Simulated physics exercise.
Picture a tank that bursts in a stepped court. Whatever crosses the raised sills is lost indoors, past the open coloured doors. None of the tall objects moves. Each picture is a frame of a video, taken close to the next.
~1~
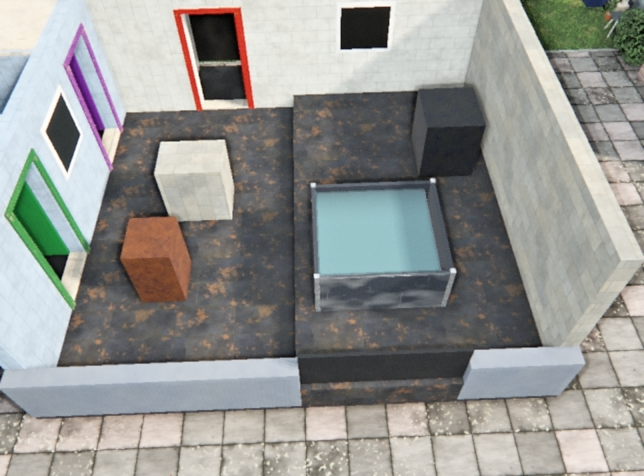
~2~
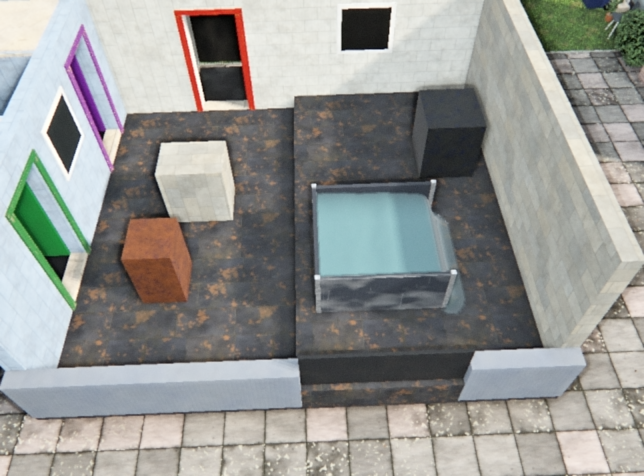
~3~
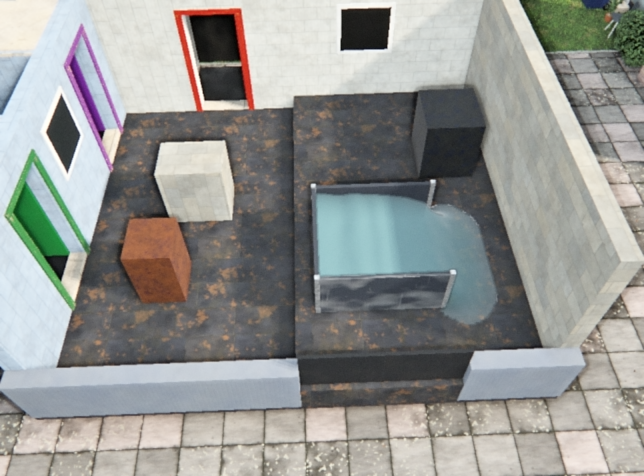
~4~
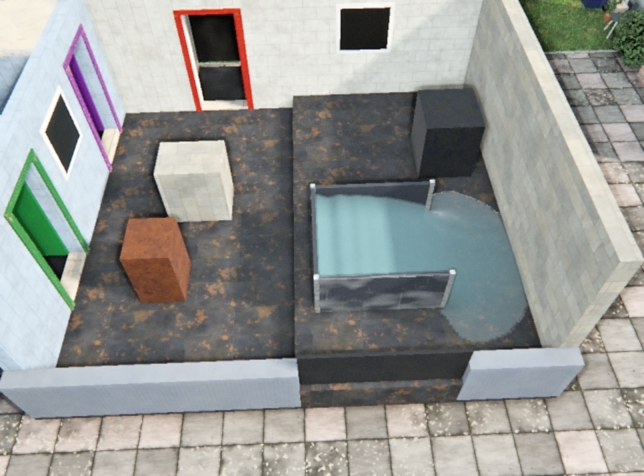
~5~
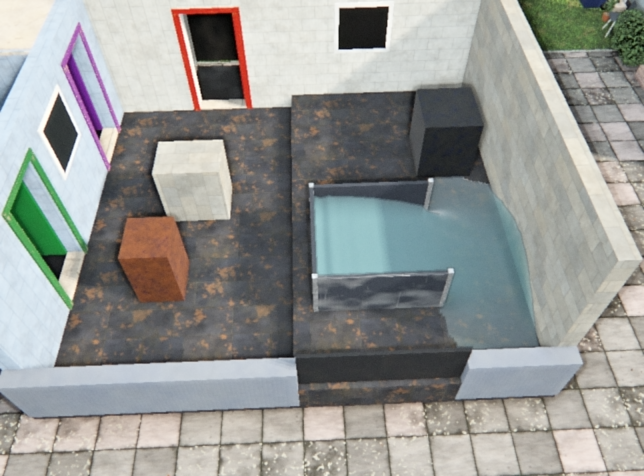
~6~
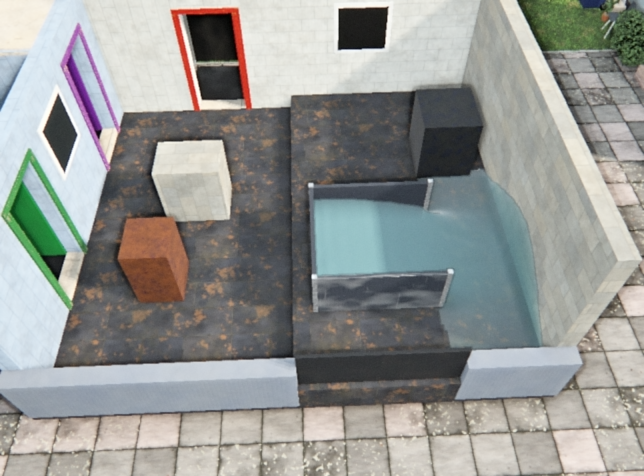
In a walled courtyard with a raised dark floor on the right, a glass tank's right side gave way, and water poured out, spread across the floor and washed up against the right wall.
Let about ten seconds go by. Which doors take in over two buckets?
Door by door: The red door does, the purple door does not, the green door does not.
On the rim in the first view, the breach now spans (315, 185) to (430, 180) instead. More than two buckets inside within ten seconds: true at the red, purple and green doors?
So the red one ends up above, the purple one ends up above and the green one ends up below.
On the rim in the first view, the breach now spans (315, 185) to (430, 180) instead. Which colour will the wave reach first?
It would be the one in red.
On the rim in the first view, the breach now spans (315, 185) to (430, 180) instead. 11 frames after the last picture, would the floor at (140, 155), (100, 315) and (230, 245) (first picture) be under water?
Bone-dry, bone-dry, bone-dry.
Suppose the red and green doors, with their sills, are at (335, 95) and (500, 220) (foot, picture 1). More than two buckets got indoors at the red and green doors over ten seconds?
In that case the red door stays inside the limit and the green door exceeds the limit.
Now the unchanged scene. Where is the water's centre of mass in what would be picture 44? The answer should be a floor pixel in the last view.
The water's centre sits above (292, 240).
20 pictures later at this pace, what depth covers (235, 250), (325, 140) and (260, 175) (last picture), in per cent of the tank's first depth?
Depths of roughly 2, 4 and 2 per cent.
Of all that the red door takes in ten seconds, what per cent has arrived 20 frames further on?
Approximately 0 per cent.
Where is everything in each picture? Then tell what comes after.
The tank at (378, 230) is whole and still, in the first frame.
Water pours out at (435, 250) and has run to (447, 311), in the second frame.
Water pours out at (434, 251) and has run to (474, 318), in the third frame.
The front is at (502, 328), out from the gap at (433, 252), in the fourth frame.
The front is at a hidden place, out from the gap at (431, 251), in the fifth frame.
The front is at (484, 172), out from the gap at (431, 252), in the sixth frame.
A moment on, water covers 15 % of the floor; the red door not reached, the purple door not reached, the green door not reached.
Next, water covers 30 % of the floor; the red door not reached, the purple door not reached, the green door not reached.
Then, water covers 65 % of the floor; the red door not reached, the purple door not reached, the green door not reached.
Later, water covers 90 % of the floor; the red door wet at the sill, nothing in, the purple door wet at the sill, nothing in, the green door under two buckets in.
In the end, water covers 100 % of the floor; the red door over two buckets in, the purple door wet at the sill, nothing in, the green door under two buckets in.
